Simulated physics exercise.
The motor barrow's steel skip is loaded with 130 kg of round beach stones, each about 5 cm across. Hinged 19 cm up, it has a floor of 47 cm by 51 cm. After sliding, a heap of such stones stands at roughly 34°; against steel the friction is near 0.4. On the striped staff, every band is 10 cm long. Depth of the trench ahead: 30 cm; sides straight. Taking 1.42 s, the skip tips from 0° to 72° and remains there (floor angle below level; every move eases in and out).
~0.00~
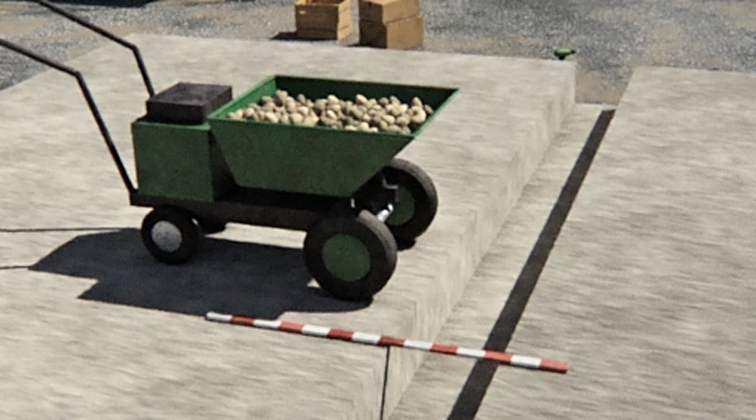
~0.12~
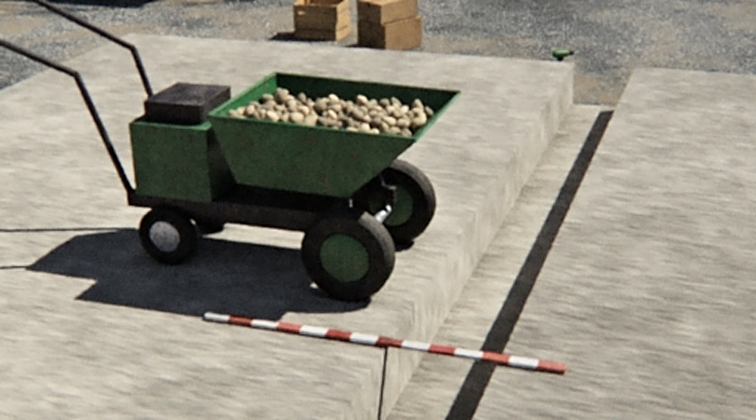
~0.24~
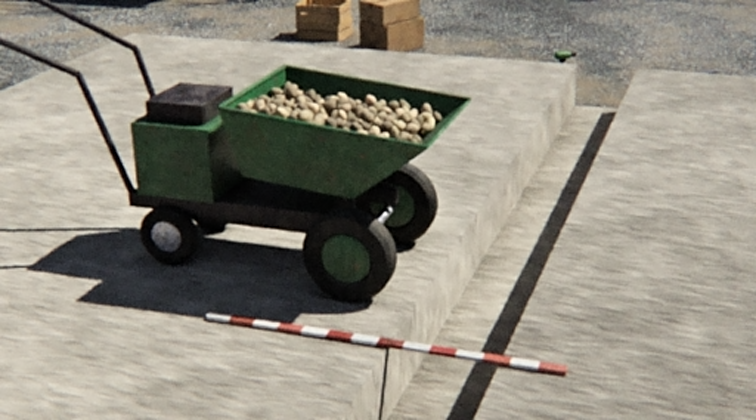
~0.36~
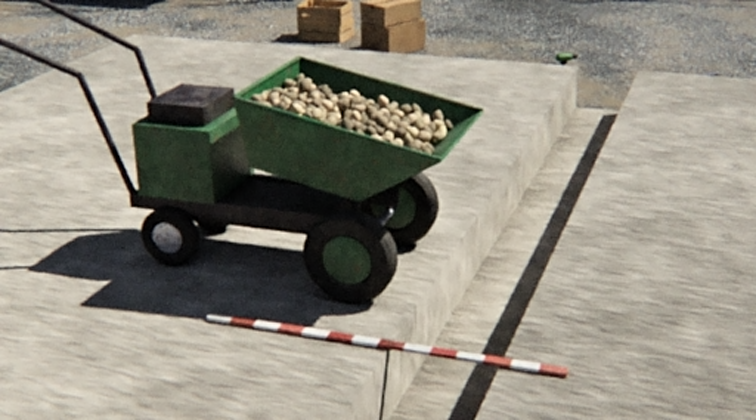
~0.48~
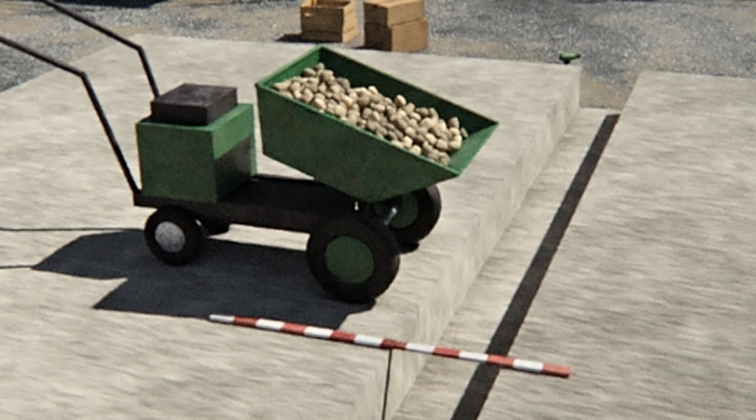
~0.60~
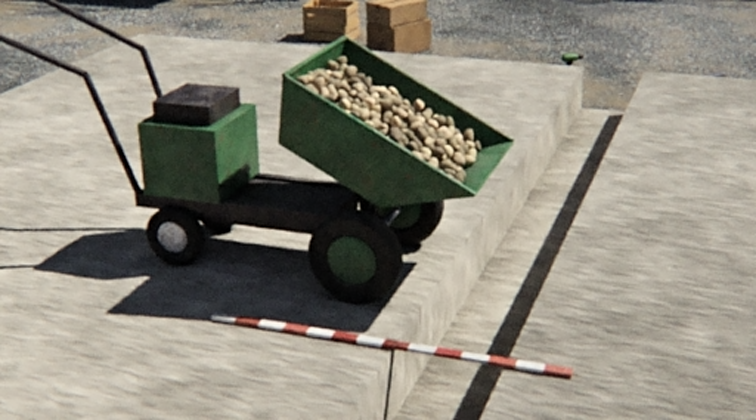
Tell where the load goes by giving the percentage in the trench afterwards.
About 38 per cent of the load is in the trench.
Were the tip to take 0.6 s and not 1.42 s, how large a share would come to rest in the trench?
I'd put it at some 25 in a hundred.
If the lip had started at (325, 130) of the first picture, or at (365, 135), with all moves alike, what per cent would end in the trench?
First place: Near 100%; second place: Near 95%.
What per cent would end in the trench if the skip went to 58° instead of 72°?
It would come to about 40 percent.
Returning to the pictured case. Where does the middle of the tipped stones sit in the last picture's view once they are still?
The middle should be near (569, 292).
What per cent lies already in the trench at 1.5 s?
Around 15 per cent of it, at that instant.
After 1.1 s the floor is at 60°; 98 % in the skip, 2 % in the trench; the foremost stones are at (532, 248).
After 1.5 s the floor is at 72°; 35 % in the skip, 15 % in the trench, 50 % past the trench; the foremost stones are at (695, 305).
After 1.9 s the floor is at 72°; 8 % in the skip, 28 % in the trench, 64 % past the trench; the foremost stones are past the picture's edge.
After 3.8 s the floor is at 72°; 0 % in the skip, 38 % in the trench, 62 % past the trench; the foremost stones are past the picture's edge.
